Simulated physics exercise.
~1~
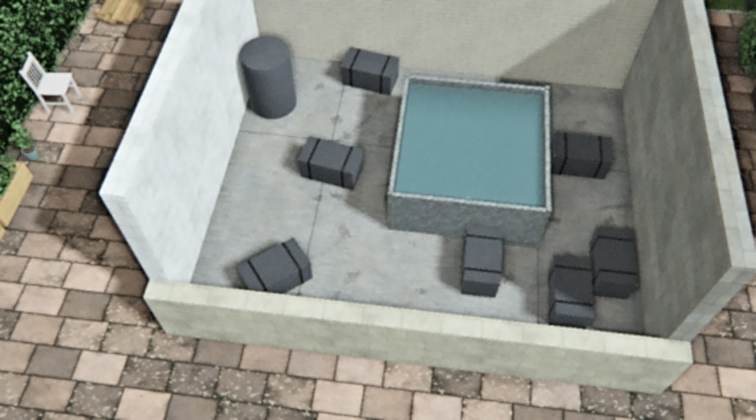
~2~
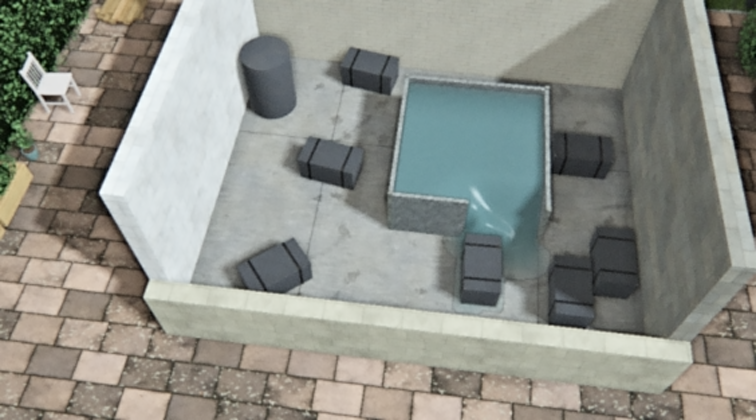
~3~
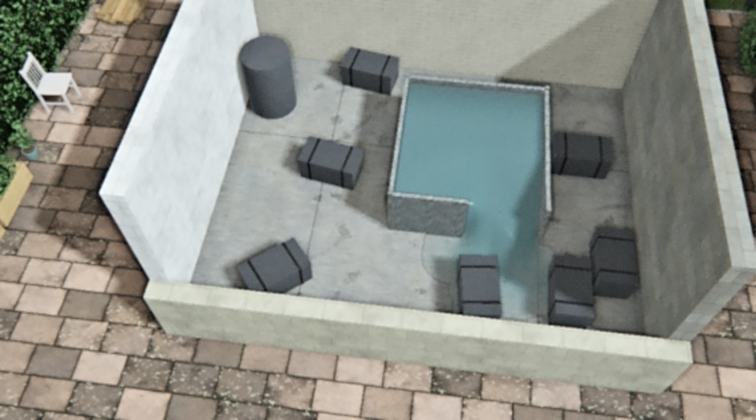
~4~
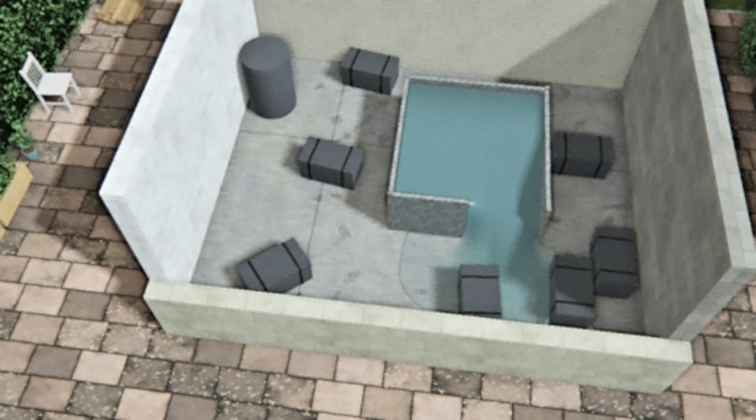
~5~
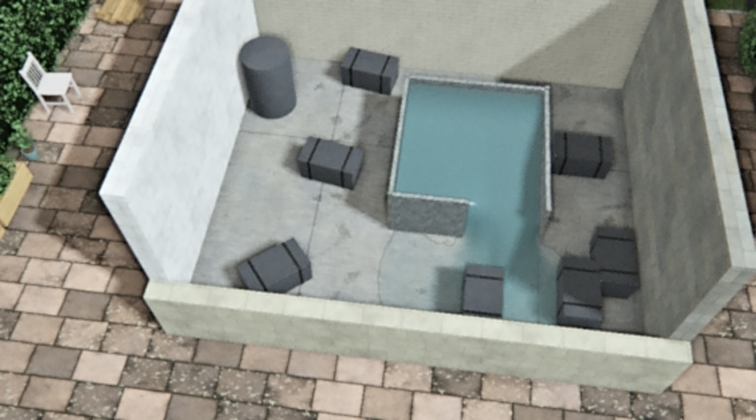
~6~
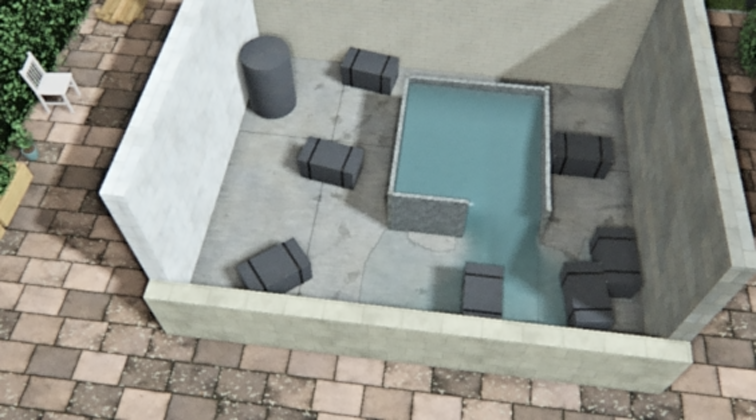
Water pours through a gap that opens in the near side of a raised, stone-edged tank of blue-green water, spreading across the grey floor of a walled court seen from a fixed, high view. Dark grey trunks and an upright cylinder stand around the tank, with brick-toned paving and a white chair outside. The trunk before the gap slides toward the near wall, then one to its right shifts slightly.
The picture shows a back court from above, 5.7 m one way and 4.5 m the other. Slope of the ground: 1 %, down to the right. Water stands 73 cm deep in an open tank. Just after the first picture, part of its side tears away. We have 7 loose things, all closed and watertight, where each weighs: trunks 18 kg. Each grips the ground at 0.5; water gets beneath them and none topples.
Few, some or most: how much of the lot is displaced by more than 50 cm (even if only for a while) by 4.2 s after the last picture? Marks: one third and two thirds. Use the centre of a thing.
Share: Two thirds or above.
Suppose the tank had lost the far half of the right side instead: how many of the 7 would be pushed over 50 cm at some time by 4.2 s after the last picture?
The answer would then be 6.
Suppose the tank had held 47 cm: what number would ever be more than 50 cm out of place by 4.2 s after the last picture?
So the tally would be 5.
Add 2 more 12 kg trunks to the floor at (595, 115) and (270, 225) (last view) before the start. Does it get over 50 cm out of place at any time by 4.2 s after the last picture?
In that order: Less, past it.
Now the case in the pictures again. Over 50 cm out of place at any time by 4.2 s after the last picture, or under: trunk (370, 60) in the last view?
Within the mark.
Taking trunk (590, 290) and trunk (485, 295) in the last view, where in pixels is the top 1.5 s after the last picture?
First one near (594, 222), second near (347, 225).
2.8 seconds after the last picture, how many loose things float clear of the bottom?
The count is 5.
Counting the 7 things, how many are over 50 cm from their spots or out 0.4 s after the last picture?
By then 1.
Then, 0.4 s after the last picture 1 of 7 are over 50 cm from their spots; 1 afloat.
Then, 1.5 s after the last picture 4 of 7 are over 50 cm from their spots; 1 afloat.
Then, 2.8 s after the last picture 5 of 7 are over 50 cm from their spots; 5 afloat.
Then, 4.2 s after the last picture 6 of 7 are over 50 cm from their spots, and 6 have been at some point; 6 afloat.
